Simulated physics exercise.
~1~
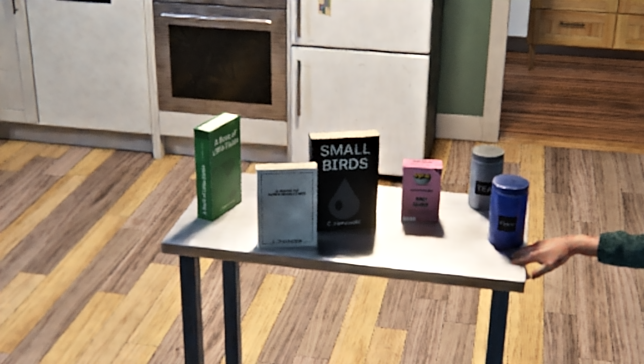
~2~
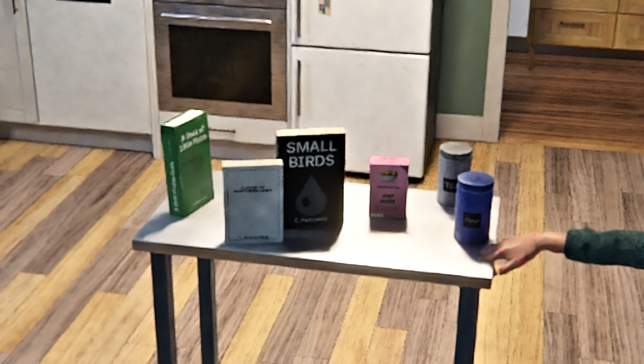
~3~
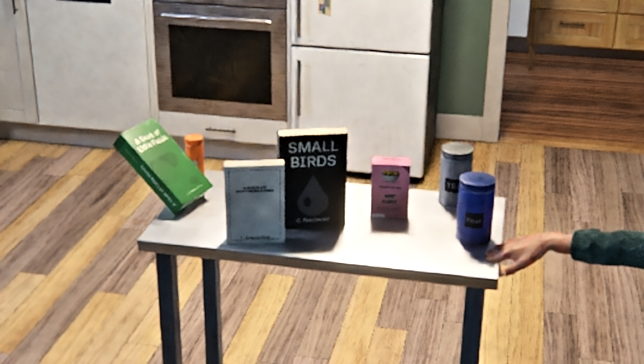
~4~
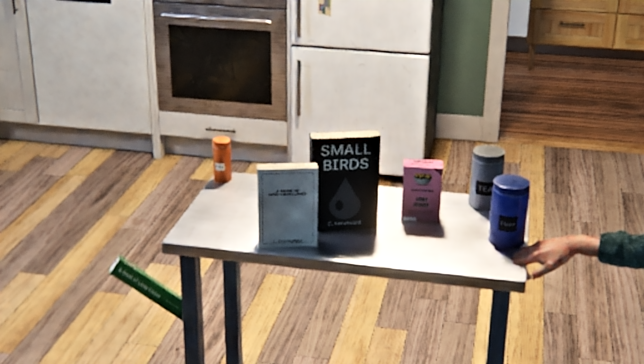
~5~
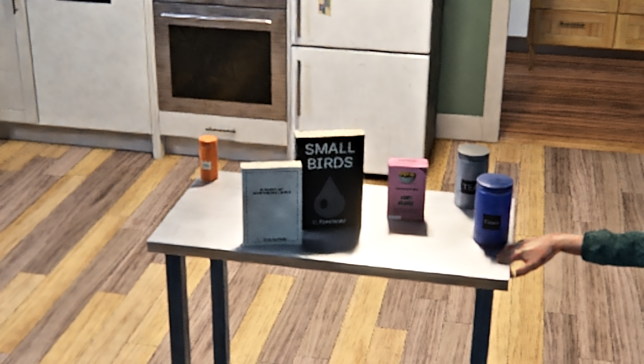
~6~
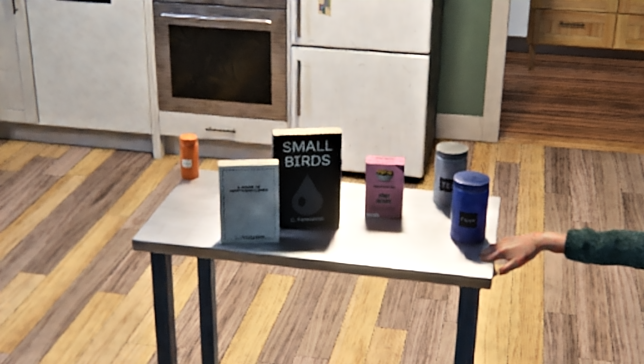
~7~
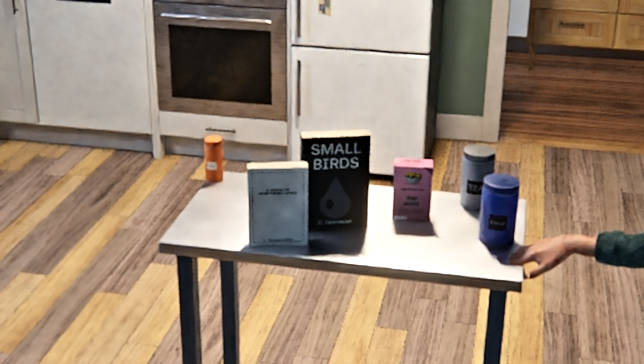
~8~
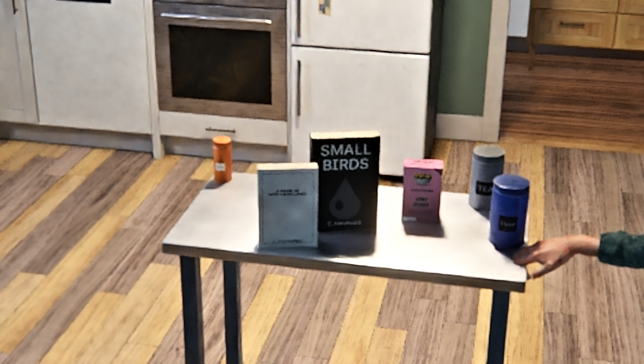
A green book tipped over and fell off the left end of a small table as a hand at the right corner shifted the table left and right, while the black book, white book, pink packet and jars stayed standing on top.
